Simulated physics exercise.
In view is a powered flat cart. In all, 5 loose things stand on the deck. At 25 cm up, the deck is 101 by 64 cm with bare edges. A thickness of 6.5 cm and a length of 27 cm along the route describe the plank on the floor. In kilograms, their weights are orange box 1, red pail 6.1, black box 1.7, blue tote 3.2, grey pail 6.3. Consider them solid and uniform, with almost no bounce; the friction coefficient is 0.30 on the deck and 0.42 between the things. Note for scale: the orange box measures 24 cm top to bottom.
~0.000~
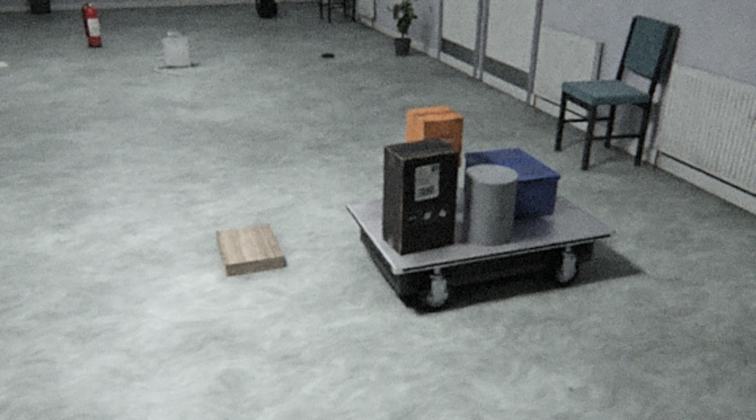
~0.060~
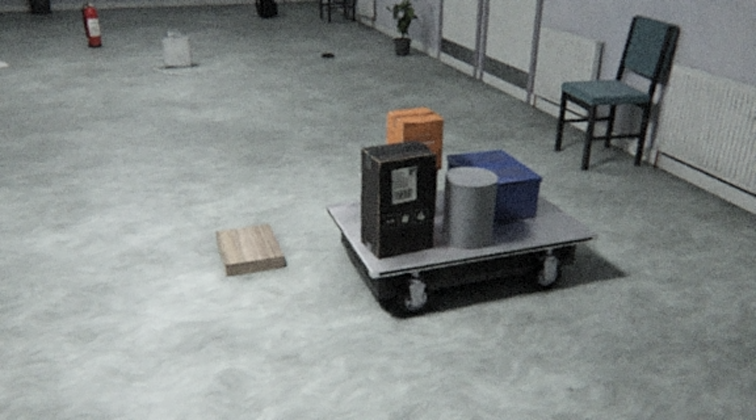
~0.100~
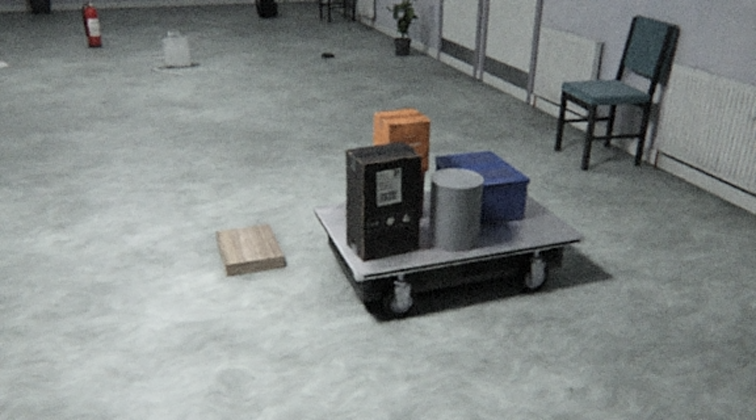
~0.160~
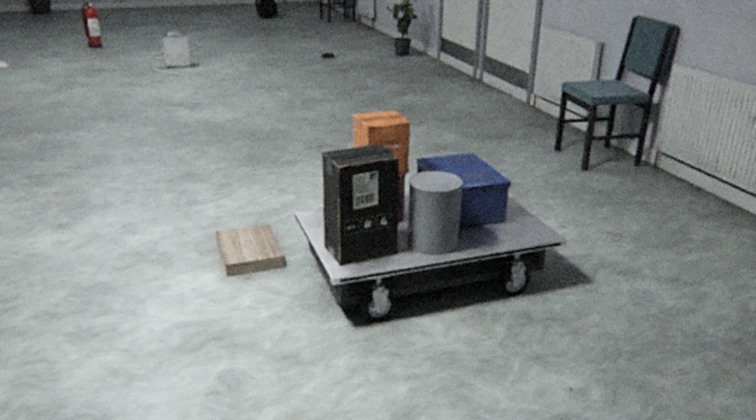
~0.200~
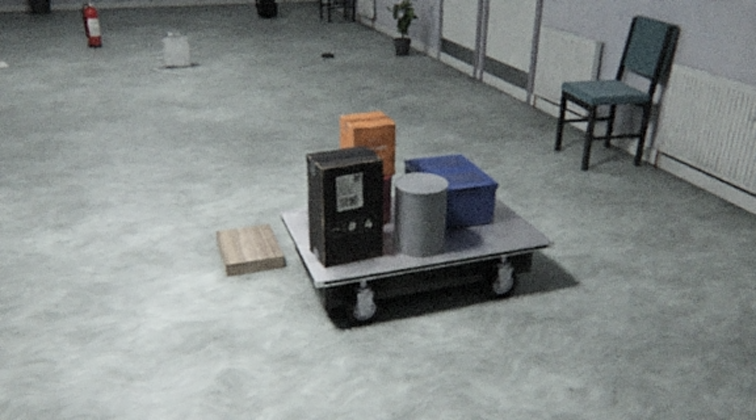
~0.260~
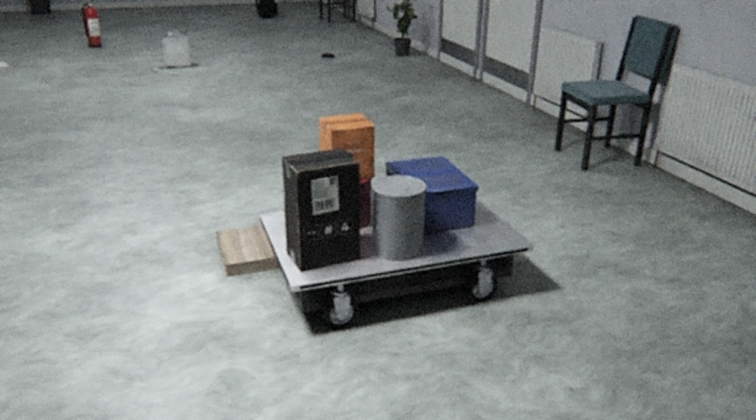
At first, a flat cart carrying a black box, an orange box, a blue tote and a grey round container stands right of a wooden plank on the floor. The cart then rolls steadily left, its load riding along unshifted, and closes the gap until its left edge overlaps the plank's right end from view.
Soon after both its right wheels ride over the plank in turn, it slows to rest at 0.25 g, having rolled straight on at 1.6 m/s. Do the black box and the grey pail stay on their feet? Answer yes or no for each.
Black box - no; grey pail - yes.
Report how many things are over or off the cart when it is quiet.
Altogether, 2.
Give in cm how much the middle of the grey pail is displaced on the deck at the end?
About 6 cm.
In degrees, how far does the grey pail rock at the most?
Maximum lean: 8°.
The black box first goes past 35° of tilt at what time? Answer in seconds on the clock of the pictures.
At about 0.5 s.
By 0.56 s, cart 90 cm along; black box tilted 38° near (218, 221); grey pail 3 cm from its spot near (289, 237); orange box tilted 38°.
By 0.86 s, cart 138 cm along; black box now off the cart; grey pail 5 cm from its spot near (153, 256); orange box on its side.
By 1.26 s, cart 196 cm along; grey pail 6 cm from its spot; orange box tilted 46°; blue tote 6 cm from its spot.
When it is over (2.2 s), off the cart and tipped over, black box; lying over on the deck, orange box; not toppled but over 10 cm from the start, red pail; the other 2 within 10 cm of the start.
